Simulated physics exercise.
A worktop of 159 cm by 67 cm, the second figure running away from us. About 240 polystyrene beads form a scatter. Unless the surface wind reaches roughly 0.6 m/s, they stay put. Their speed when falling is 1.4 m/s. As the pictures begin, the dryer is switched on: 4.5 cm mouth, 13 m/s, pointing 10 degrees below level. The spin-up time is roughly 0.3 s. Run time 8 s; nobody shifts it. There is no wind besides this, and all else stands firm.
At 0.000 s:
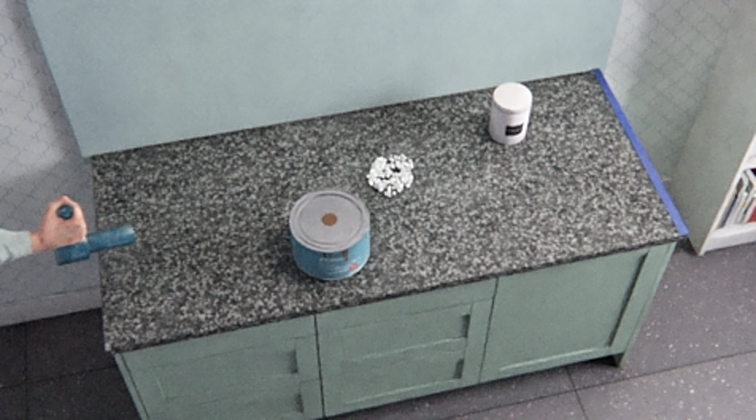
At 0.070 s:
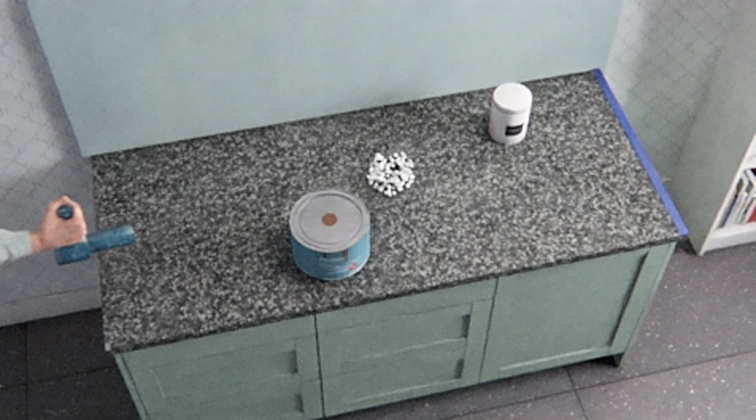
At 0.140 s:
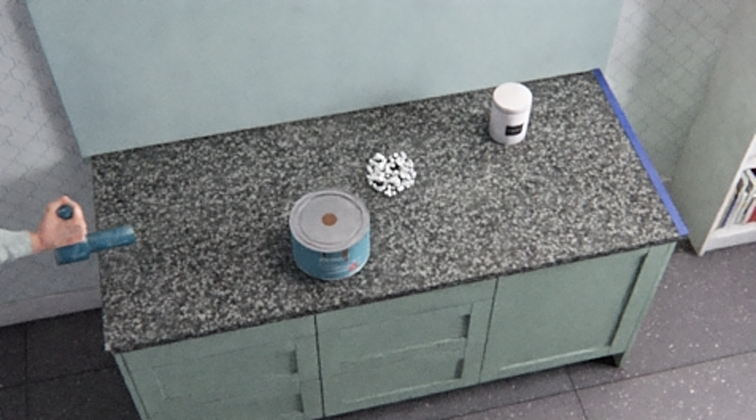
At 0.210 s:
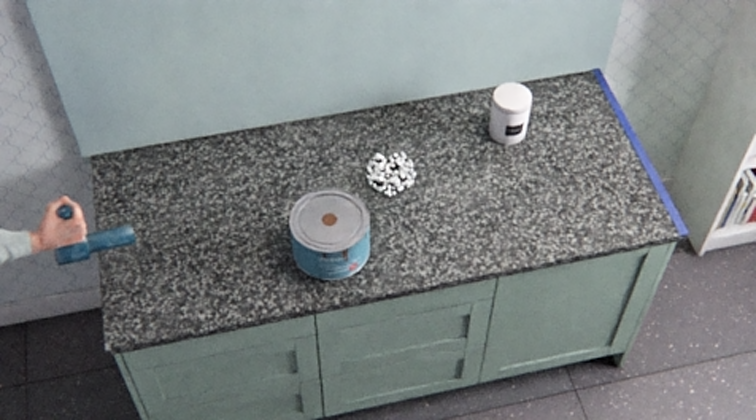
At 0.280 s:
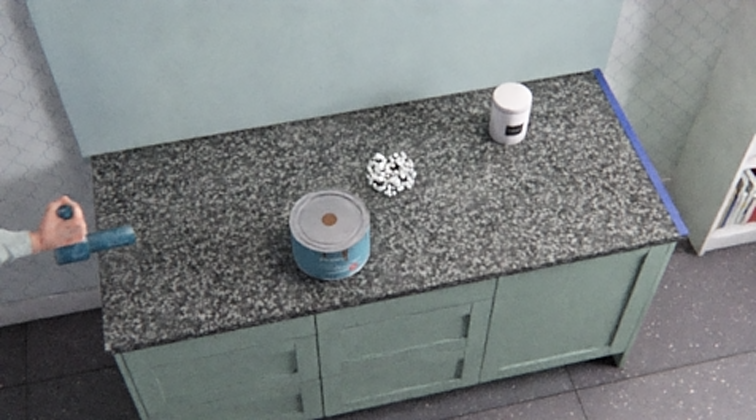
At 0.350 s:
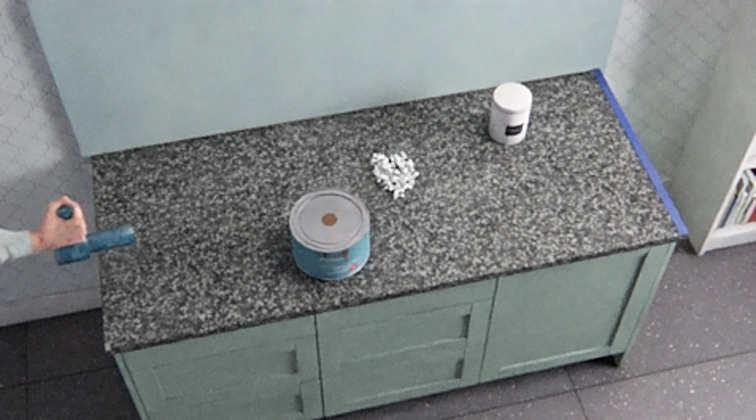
A hand holds a blue dryer still at left before some white beads shift slightly right.
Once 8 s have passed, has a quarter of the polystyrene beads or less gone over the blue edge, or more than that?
Most likely the tally past that edge goes beyond a quarter.
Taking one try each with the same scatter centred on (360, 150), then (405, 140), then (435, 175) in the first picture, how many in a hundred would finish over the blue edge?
In that order: 100 %, 100 %, 90 %.
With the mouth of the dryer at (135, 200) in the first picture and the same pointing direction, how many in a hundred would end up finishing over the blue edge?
Result: Approx. 90 %.
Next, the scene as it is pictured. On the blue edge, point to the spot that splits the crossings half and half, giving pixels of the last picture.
Midpoint of crossings, approx. (624, 114).
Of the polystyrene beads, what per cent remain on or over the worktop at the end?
Around 0 per cent.
After 1.6 s, 88 % are over the blue edge; 82 % have settled or left.
After 2.6 s, 95 % are over the blue edge; 98 % have settled or left.
After 4.4 s, 96 % are over the blue edge; 100 % have settled or left.
After 8.0 s, at the end, 96 % are over the blue edge.
